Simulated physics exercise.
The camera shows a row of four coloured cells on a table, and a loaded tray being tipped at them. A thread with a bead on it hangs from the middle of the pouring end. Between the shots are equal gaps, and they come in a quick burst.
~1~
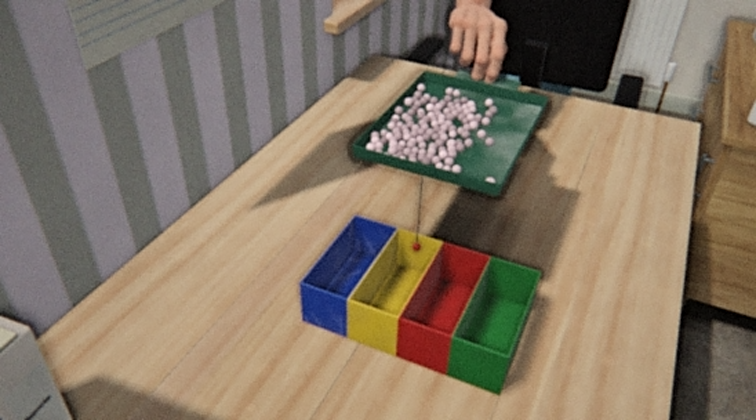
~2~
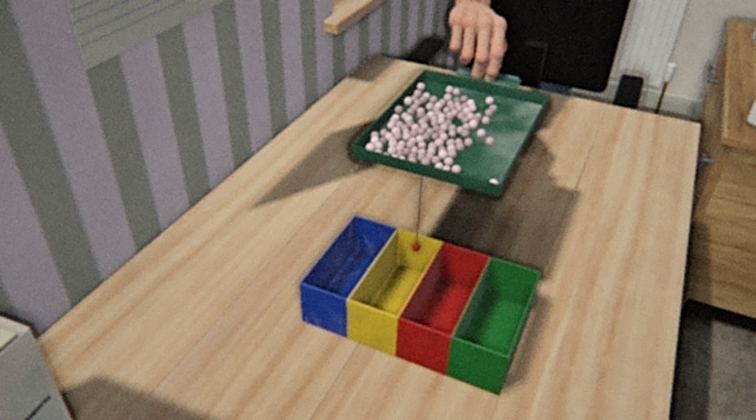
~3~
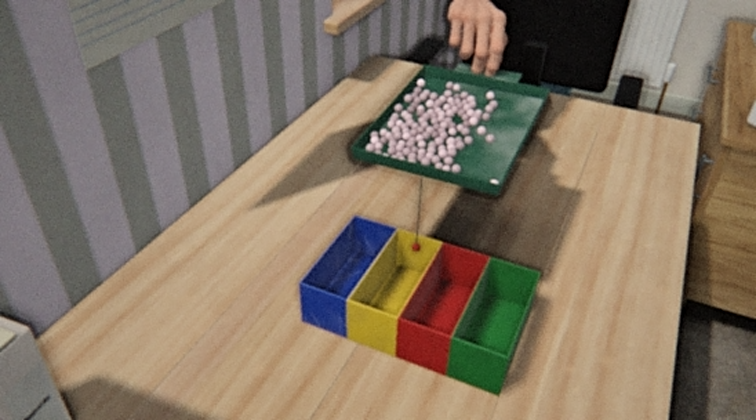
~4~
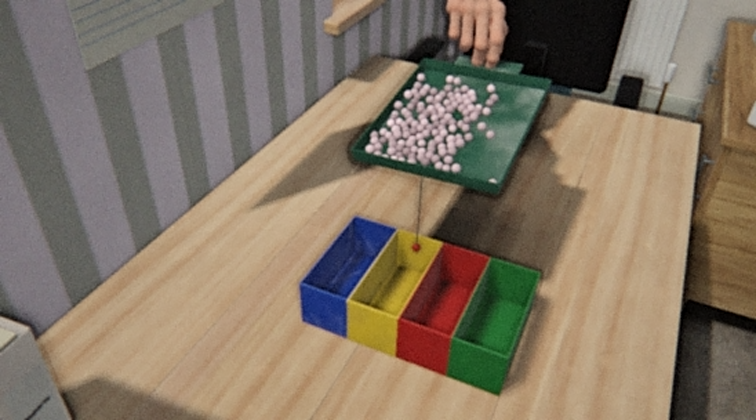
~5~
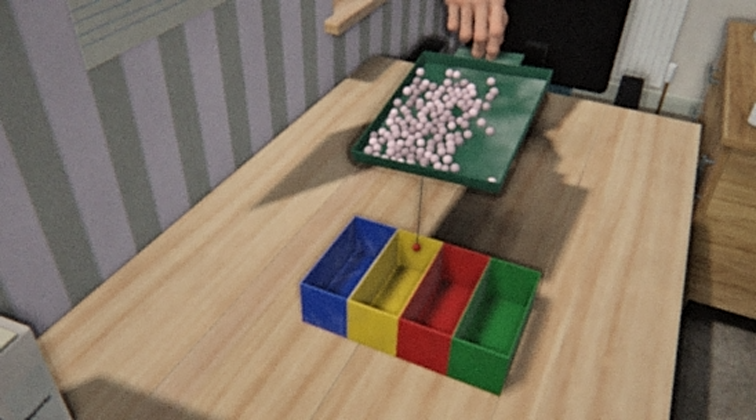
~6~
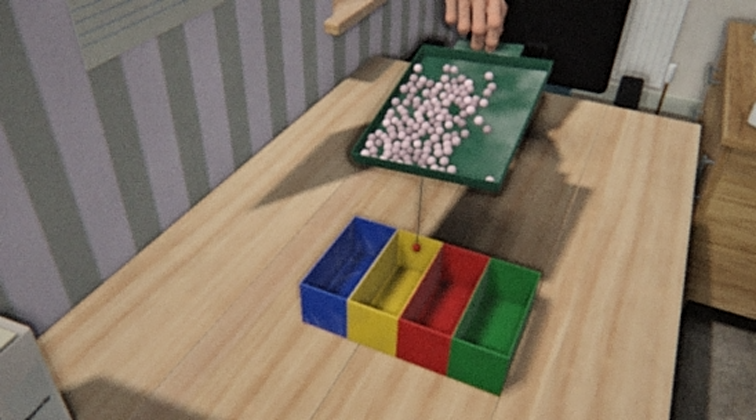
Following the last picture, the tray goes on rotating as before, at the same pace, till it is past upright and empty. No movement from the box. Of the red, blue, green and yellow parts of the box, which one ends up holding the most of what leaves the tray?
The blue part holds the most.
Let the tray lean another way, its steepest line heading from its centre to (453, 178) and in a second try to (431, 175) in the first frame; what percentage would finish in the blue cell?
Shares: 0 %, then 20 %.
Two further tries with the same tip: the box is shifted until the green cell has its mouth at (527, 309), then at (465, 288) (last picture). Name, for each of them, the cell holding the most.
Result 1: Blue. Result 2: The yellow cell.
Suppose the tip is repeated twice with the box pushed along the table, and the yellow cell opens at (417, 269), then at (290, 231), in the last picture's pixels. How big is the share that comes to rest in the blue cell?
It would be roughly 60 per cent, followed by roughly 0 per cent.
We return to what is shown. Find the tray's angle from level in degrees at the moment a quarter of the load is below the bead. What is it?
Close to 95° of tilt at that moment.
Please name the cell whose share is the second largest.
Ranked second: That yellow cell.
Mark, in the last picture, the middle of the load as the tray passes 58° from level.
About (399, 127).
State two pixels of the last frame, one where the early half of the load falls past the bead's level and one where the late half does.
First near (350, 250), later near (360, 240).
Just after the last frame, tray tipped steeply; every one on the tray.
A moment on, tray tipped right over; roughly a quarter on the tray; roughly a third in the blue cell; about a tenth in the yellow cell; roughly a third falling or outside the box.
Further on, tray tipped past a quarter turn; the larger part in the blue cell; roughly a quarter in the yellow cell; about a tenth falling or outside the box.
When it is over, tray tipped past a quarter turn; the larger part in the blue cell; roughly a quarter in the yellow cell; not one in the green cell; not one in the red cell; about a tenth outside the box.
